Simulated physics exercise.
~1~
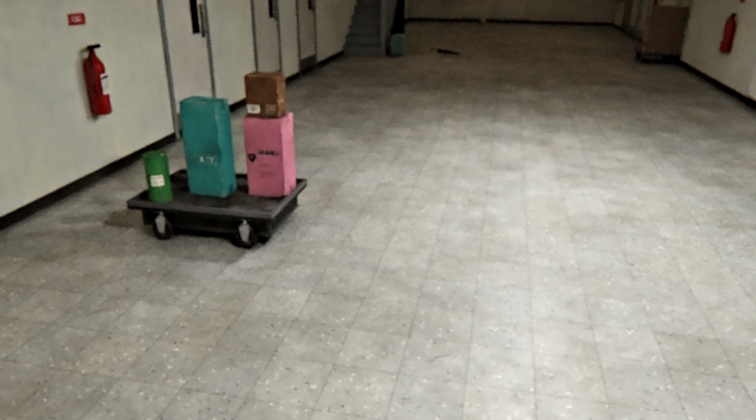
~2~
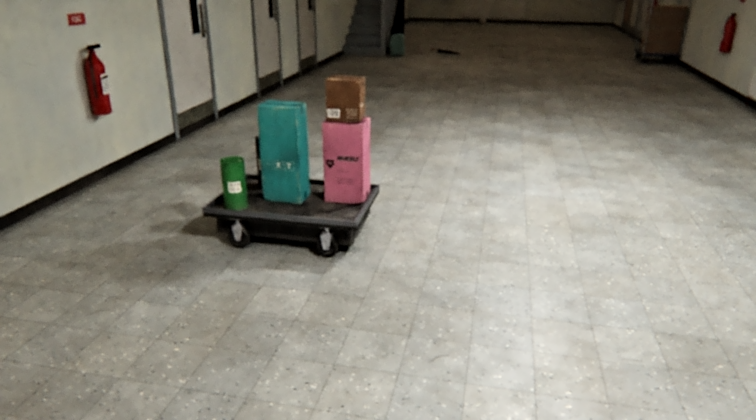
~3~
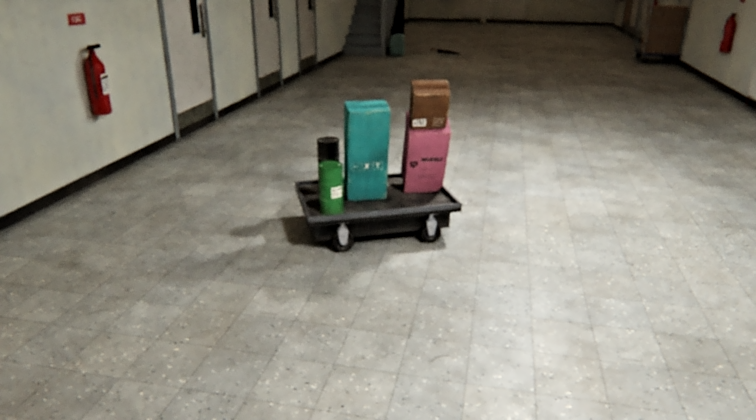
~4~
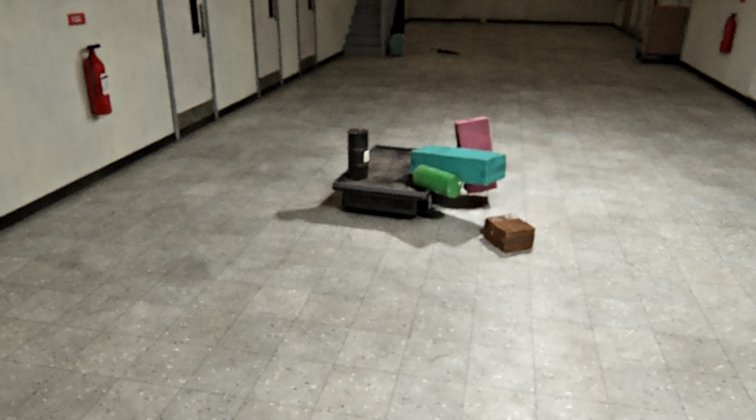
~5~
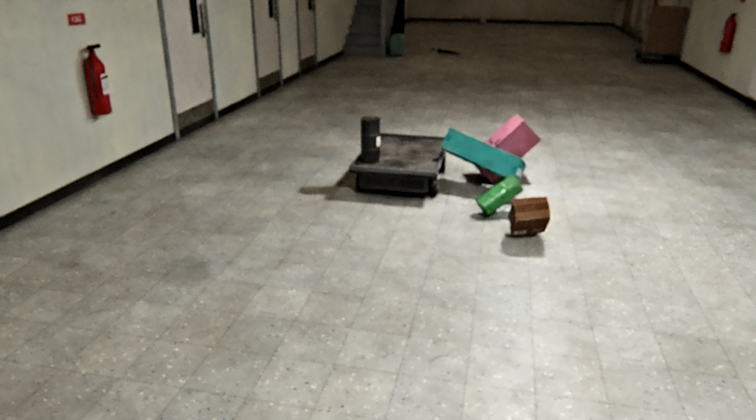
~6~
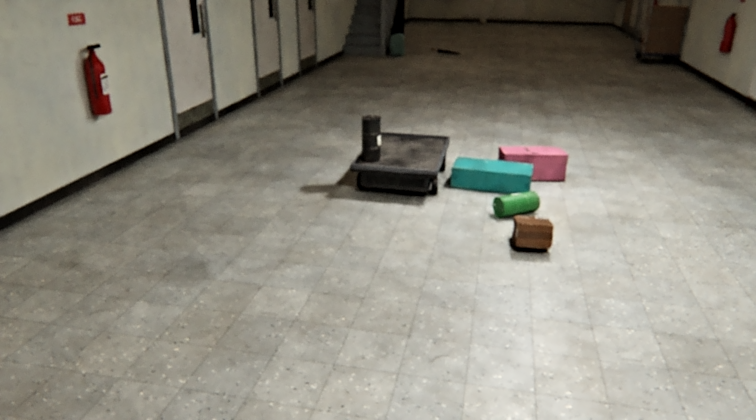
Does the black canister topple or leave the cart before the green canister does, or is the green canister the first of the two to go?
The green canister is the first of the two to go, tipping over and ending up on the floor. The black canister is still standing on the cart at the end.
